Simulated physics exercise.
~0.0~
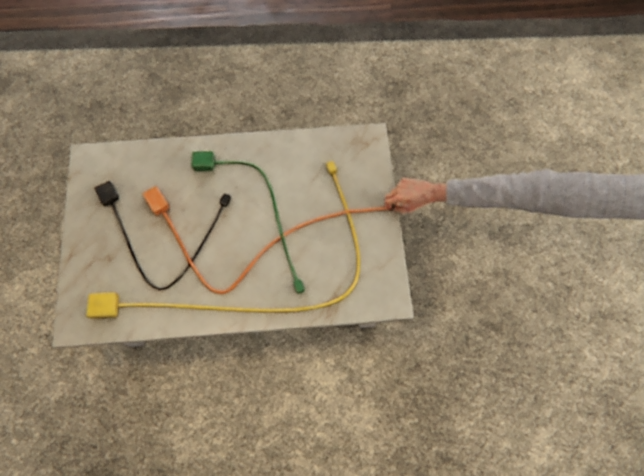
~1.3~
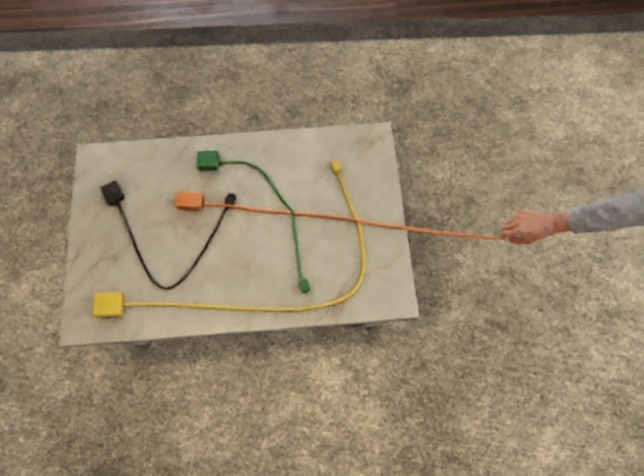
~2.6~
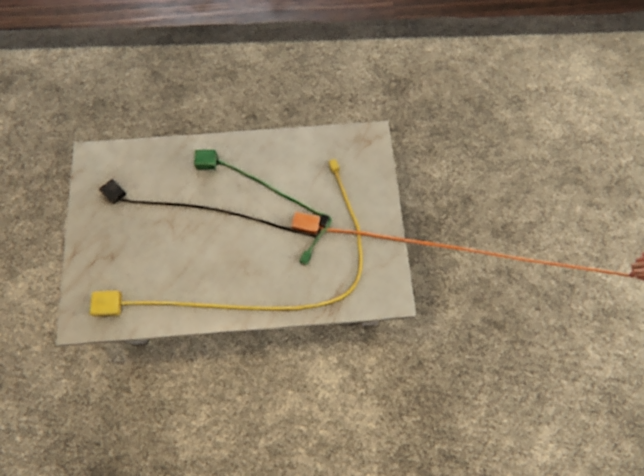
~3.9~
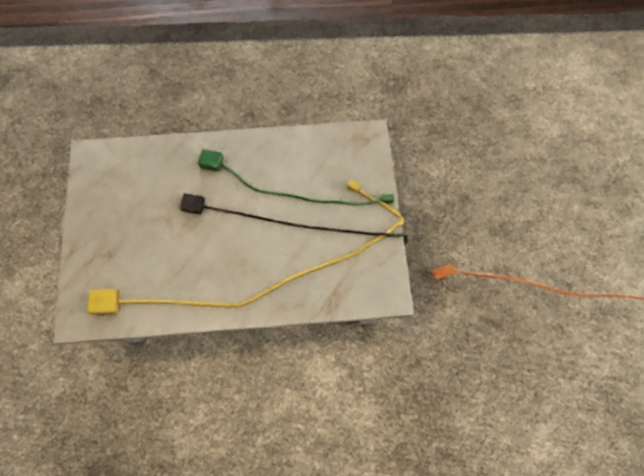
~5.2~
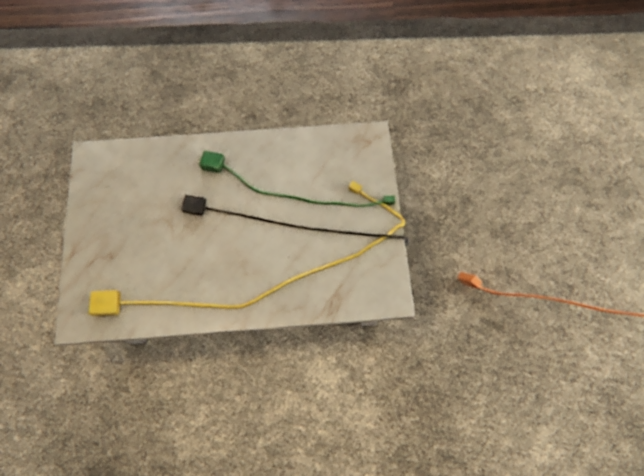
At first, four cables, black, orange, green and yellow, lie across a pale marble-look tabletop, each ending in a block, while a hand in a grey sleeve grips the orange one at the right edge. The hand pulls it rightward and slightly toward the near side, drawing it straight. Its orange block slides across the top, dragging the black and green cables' small ends along. The block then drops off the right edge, and the black block has shifted right. Finally, the orange cable lies beyond the table, the black cable reaches the edge, and the yellow block remains in place.
